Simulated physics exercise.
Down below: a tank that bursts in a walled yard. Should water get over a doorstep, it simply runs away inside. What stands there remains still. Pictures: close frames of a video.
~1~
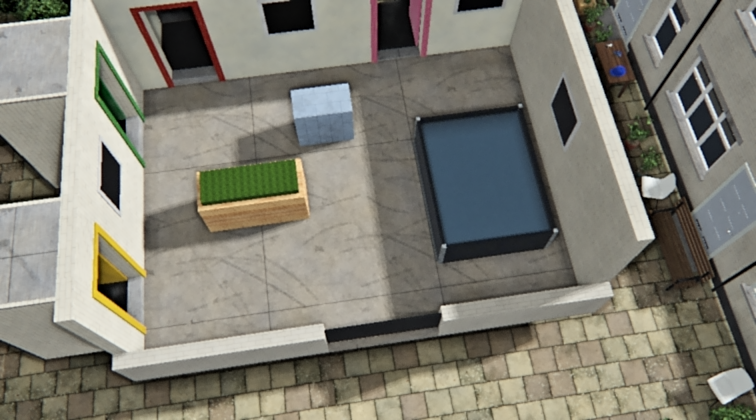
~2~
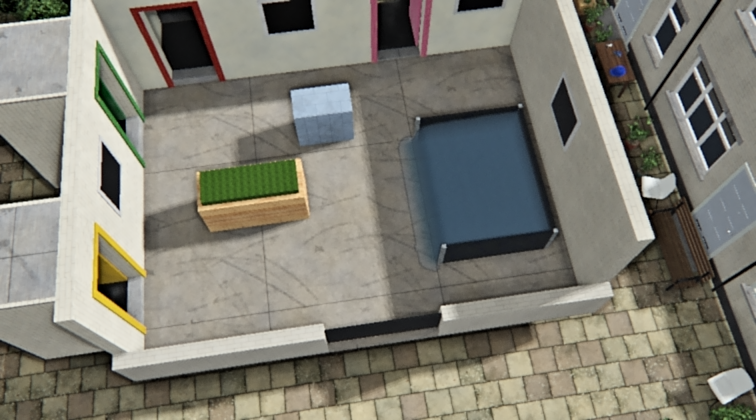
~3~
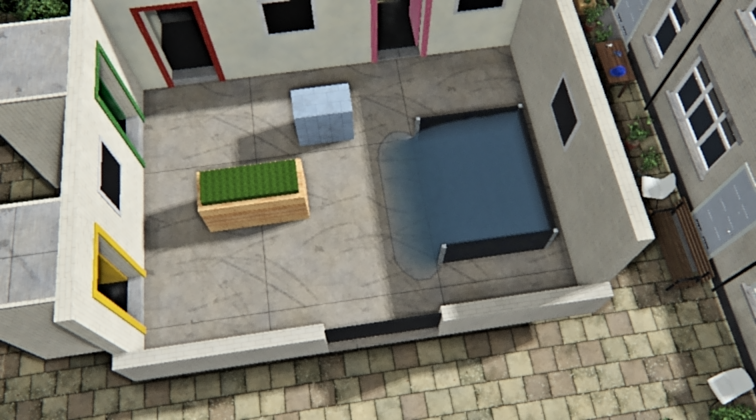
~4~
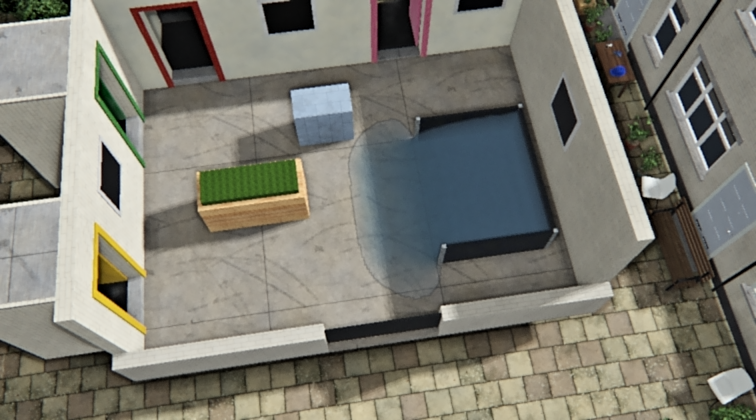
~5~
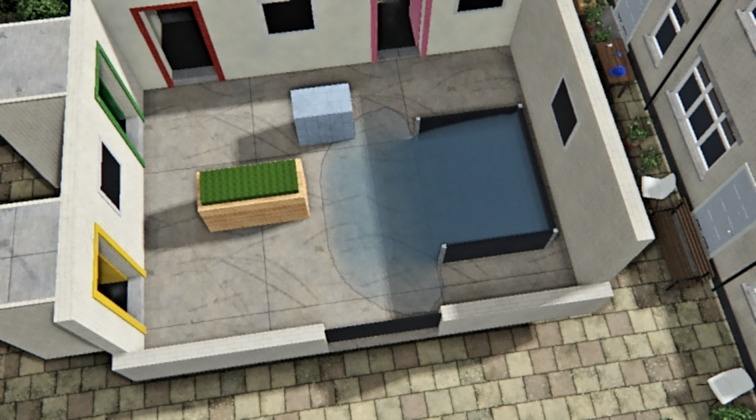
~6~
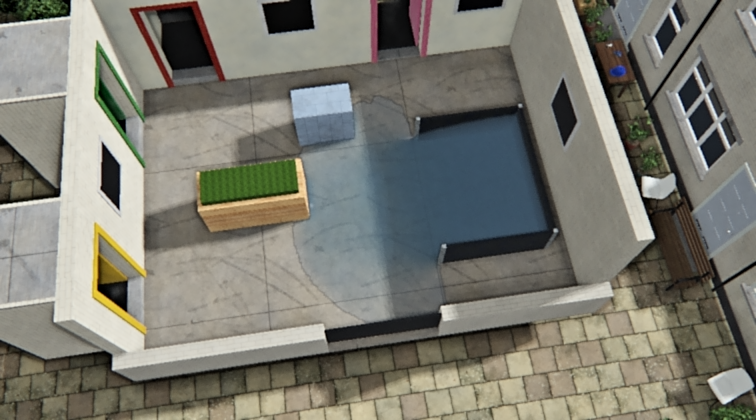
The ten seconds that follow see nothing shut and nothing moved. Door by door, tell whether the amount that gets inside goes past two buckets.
Result: The pink door exceeds two buckets, the red door does not exceed two buckets, the green door does not exceed two buckets, the yellow door exceeds two buckets.
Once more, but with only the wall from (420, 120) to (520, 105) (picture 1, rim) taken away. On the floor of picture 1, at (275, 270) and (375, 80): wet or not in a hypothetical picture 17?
Still dry and Soaked.
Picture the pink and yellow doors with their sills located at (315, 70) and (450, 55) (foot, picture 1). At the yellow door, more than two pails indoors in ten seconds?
As I see it, yellow does not reach it.
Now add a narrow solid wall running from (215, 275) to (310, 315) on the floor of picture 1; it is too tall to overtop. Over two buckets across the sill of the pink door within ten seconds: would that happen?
Taken separately, pink door rises above the limit.
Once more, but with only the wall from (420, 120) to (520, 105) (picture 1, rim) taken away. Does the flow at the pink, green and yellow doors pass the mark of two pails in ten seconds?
Door by door - pink tops the limit, green doesn't reach it, yellow doesn't reach it.
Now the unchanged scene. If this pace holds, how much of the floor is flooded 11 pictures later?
I'd guess some 65 per cent.
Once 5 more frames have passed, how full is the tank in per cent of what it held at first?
Roughly 46 percent.
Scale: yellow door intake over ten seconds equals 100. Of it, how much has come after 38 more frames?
Close to 100 percent.
A moment on, water covers 45 % of the floor; the pink door not reached, the red door not reached, the green door not reached, the yellow door not reached.
Next, water covers 65 % of the floor; the pink door wet at the sill, nothing in, the red door not reached, the green door wet at the sill, nothing in, the yellow door over two buckets in.
Then, water covers 75 % of the floor; the pink door under two buckets in, the red door wet at the sill, nothing in, the green door wet at the sill, nothing in, the yellow door far over two buckets in.
Later, water covers 90 % of the floor; the pink door under two buckets in, the red door wet at the sill, nothing in, the green door wet at the sill, nothing in, the yellow door far over two buckets in.
In the end, water covers 100 % of the floor; the pink door over two buckets in, the red door wet at the sill, nothing in, the green door wet at the sill, nothing in, the yellow door far over two buckets in.
